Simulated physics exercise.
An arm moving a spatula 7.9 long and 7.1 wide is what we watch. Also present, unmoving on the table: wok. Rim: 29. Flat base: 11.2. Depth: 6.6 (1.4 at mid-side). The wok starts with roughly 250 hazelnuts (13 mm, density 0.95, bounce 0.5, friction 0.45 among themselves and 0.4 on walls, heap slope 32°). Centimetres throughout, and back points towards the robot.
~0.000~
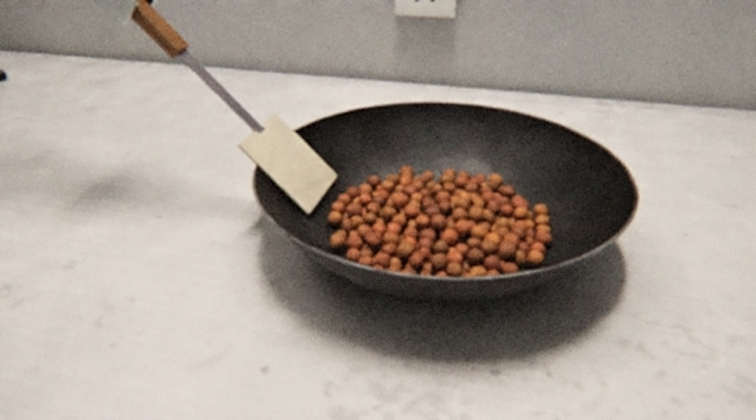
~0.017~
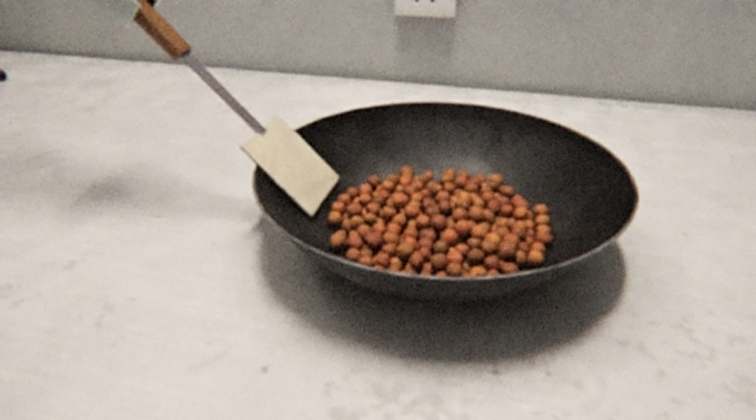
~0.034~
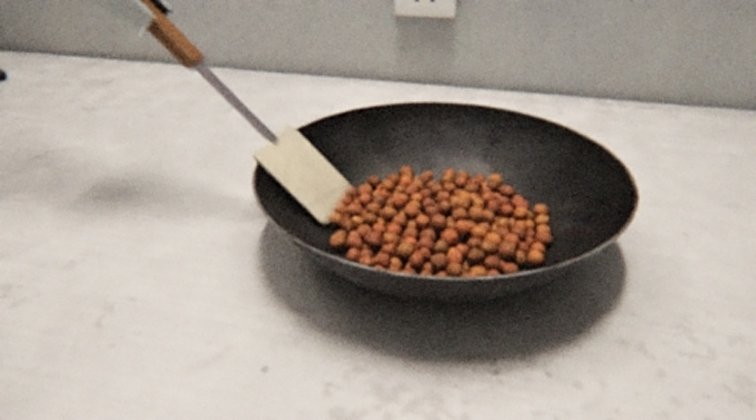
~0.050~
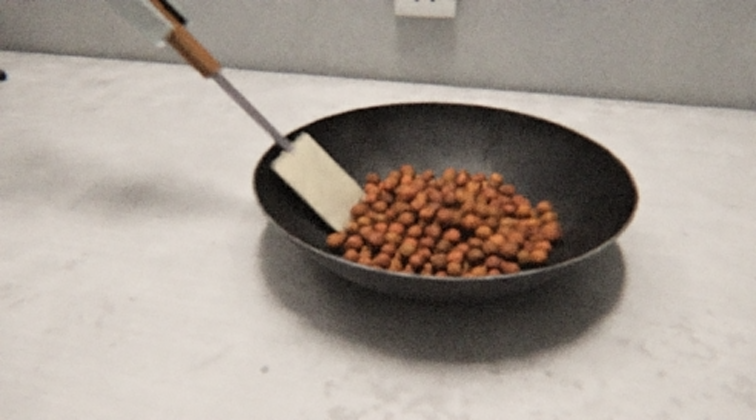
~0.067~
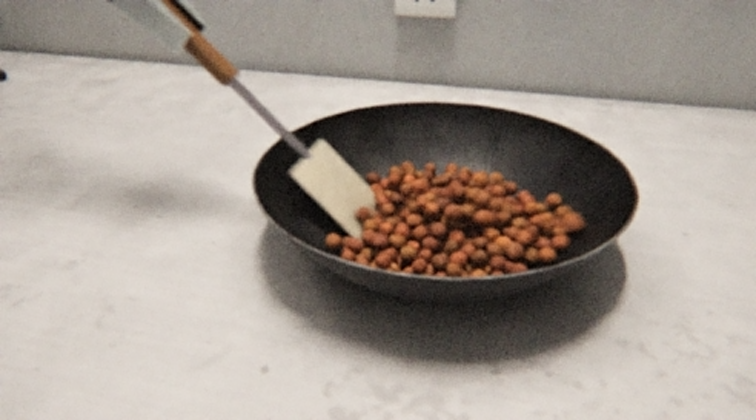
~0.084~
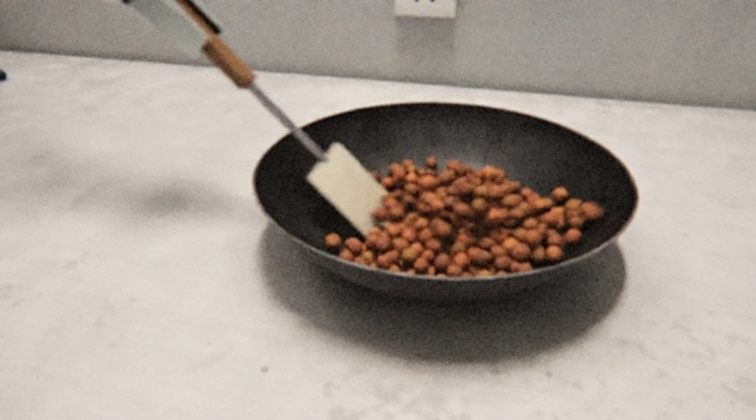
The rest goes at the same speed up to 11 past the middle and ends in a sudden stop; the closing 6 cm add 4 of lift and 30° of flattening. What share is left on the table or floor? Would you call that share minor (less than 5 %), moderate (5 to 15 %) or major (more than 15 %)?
I would call it major.
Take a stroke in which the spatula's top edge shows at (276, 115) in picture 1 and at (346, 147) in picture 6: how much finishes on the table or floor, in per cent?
Around 20 per cent finishes on the table or floor.
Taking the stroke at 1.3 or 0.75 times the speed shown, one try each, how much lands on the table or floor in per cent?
I'd expect close to 20 and then close to 15 percent.
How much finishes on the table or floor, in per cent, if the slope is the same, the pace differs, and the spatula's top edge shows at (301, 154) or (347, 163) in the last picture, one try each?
Close to 15 per cent in the first try and close to 20 per cent in the second.
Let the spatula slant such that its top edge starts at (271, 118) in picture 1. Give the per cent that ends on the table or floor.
About 20 per cent.
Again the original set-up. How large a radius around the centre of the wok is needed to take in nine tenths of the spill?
That distance is around 50 cm.
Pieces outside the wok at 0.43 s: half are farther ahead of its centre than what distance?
It's close to 22 cm ahead of the centre.
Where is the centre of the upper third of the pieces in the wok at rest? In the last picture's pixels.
You'll find it at about (513, 208).
By 0.14 s, sloping 45°, highest piece 7 above the table; 252 in the wok.
By 0.20 s, sloping 37°, highest piece 7 above the table; 251 in the wok, 1 on the blade or in flight.
By 0.43 s, sloping 15°, highest piece 16 above the table; 199 in the wok, 13 on the table or floor, 40 on the blade or in flight.
By 1.48 s, sloping 15°, highest piece 4 above the table; 198 in the wok, 54 on the table or floor.
Final count, 198 in the wok, 54 on the table or floor. That is 21 % on the table or floor.
